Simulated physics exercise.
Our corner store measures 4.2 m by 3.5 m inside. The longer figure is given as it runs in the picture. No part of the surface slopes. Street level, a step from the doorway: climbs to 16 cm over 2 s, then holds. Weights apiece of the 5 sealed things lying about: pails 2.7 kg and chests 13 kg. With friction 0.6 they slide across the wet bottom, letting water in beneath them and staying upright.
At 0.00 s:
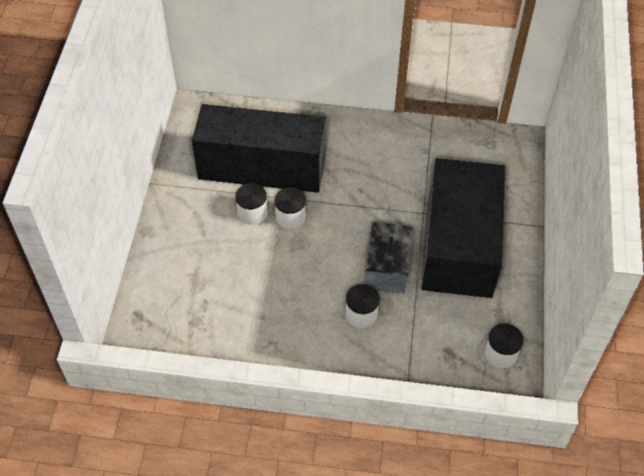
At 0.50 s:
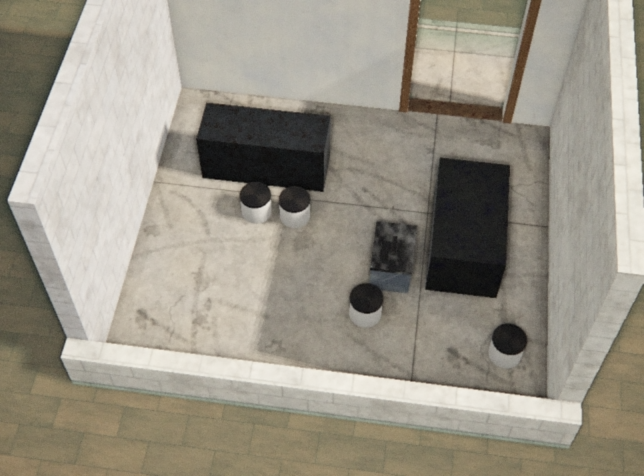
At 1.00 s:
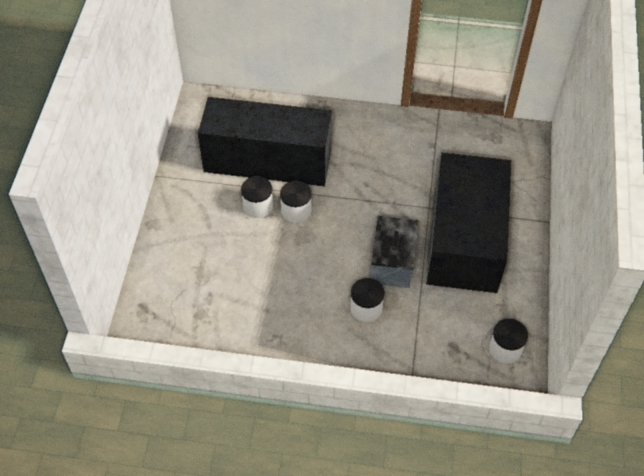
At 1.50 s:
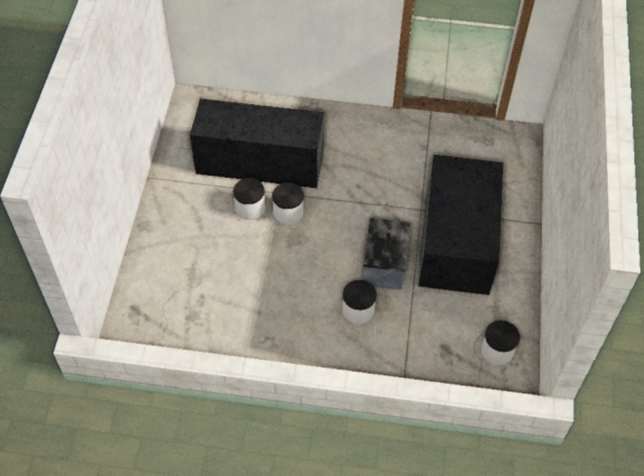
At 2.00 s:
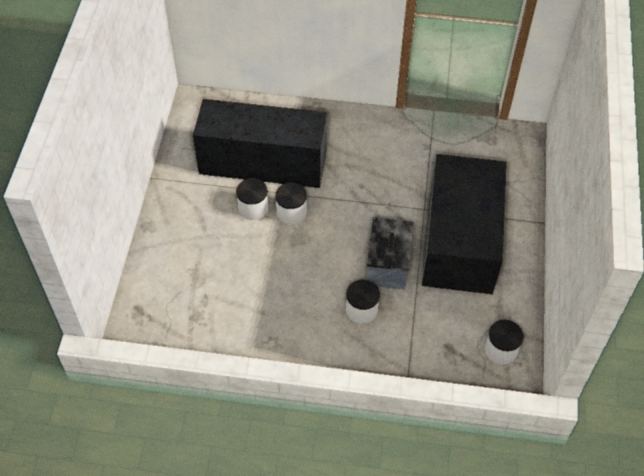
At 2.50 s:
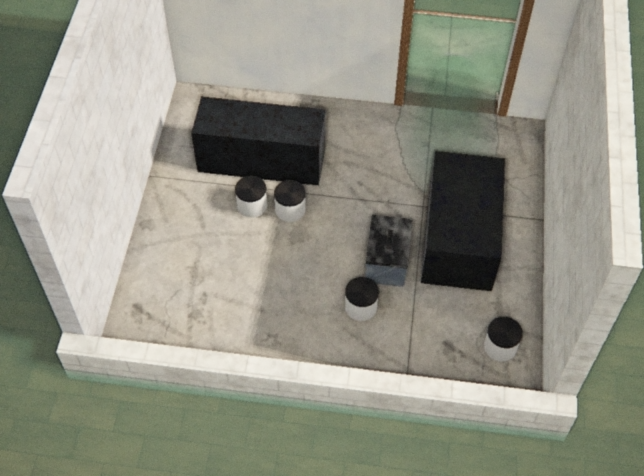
A small store room with pale walls and a grey stone floor is seen from above, holding two long black chests, one at the back left and one at the right. Four white pails with dark tops and a small grey box stand between and before them. Greenish water covers the brown paving outside, then spreads through the doorway onto the floor, while the objects stay put and the camera shakes slightly.
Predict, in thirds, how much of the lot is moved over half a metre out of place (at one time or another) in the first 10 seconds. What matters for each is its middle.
Some: A third to two thirds.
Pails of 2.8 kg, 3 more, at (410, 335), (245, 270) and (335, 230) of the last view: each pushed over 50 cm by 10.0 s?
First one stays inside the line, second one crosses the line, third one crosses the line.
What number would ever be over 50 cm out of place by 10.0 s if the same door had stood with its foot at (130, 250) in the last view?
5.
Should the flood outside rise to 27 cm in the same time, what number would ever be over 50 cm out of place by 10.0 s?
The answer would then be 5.
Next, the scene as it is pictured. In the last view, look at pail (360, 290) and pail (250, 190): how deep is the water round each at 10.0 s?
First roughly 4 cm, second roughly 4 cm.
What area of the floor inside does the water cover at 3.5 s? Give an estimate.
About 3.5 m2.
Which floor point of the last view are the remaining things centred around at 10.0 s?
Roughly at (319, 273).
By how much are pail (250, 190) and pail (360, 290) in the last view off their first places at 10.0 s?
In that order: 10 cm, 80 cm.
After 3.5 s 0 of 5 are over 50 cm from their spots; 0 afloat.
After 4.5 s 0 of 5 are over 50 cm from their spots; 0 afloat.
After 7.0 s 1 of 5 are over 50 cm from their spots; 2 afloat.
After 10.0 s 3 of 5 are over 50 cm from their spots, and 3 have been at some point; 4 afloat.
